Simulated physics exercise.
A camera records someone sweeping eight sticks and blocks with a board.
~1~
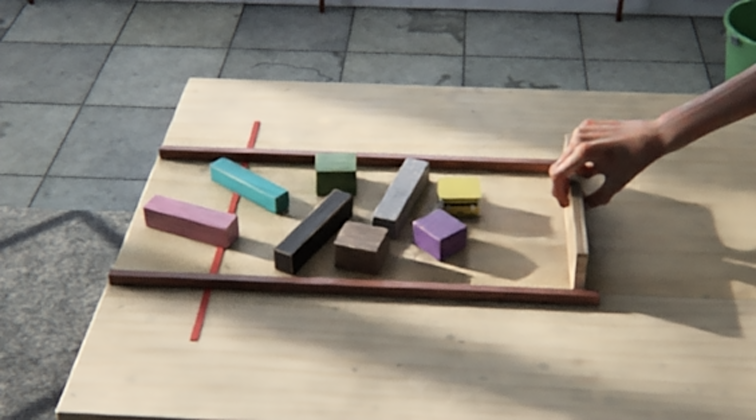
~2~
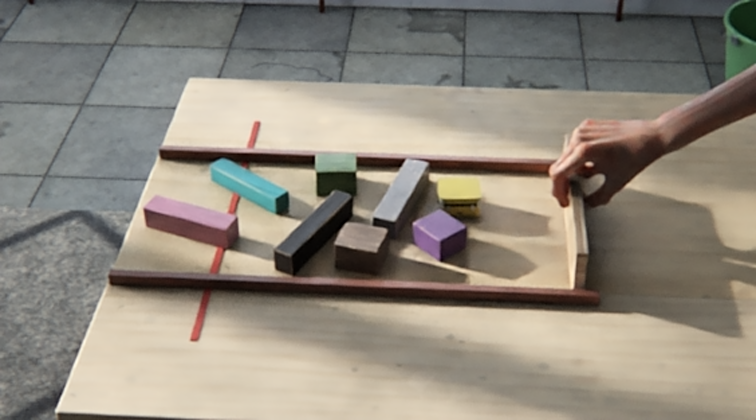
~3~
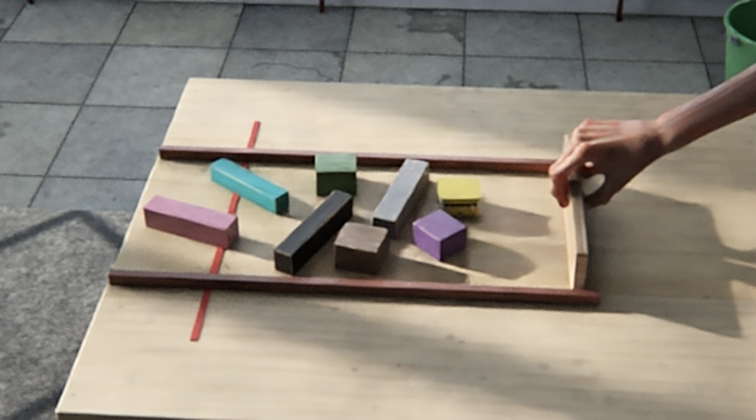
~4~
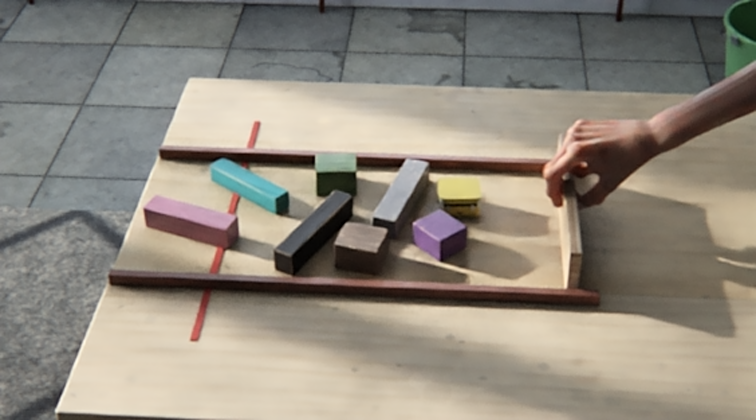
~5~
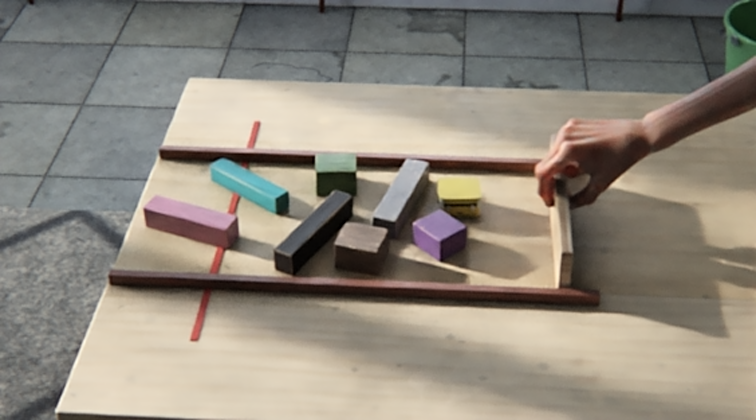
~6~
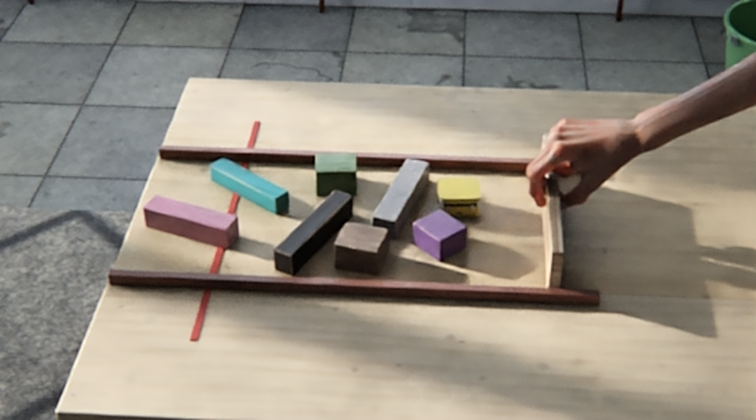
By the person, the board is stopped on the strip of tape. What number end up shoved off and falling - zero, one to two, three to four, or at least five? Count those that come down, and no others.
Looks like just one or two of them go over the edge.
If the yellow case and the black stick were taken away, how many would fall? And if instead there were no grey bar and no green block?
The answer is 0 and then 1.
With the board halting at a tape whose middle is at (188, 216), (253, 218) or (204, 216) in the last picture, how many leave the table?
Try by try, 4, 0 and 3.
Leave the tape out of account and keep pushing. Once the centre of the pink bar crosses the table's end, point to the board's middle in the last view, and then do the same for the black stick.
I reckon its middle sits around (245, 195) and then around (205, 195).
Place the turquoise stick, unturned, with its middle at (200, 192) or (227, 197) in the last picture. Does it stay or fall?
First place: It comes off; second place: It comes off.
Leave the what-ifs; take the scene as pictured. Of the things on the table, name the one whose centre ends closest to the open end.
The green block finishes closest.
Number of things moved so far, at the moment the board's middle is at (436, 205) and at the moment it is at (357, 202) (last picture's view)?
At the first point the count is 3, at the second it's 7.
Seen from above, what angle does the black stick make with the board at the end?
Around 15 degrees.
Soon after, none off yet; pink bar at rest near (191, 221); turquoise stick at rest near (249, 186); black stick moving near (310, 232).
At rest, the number that fall off is one or two; fallen, turquoise stick and pink bar.
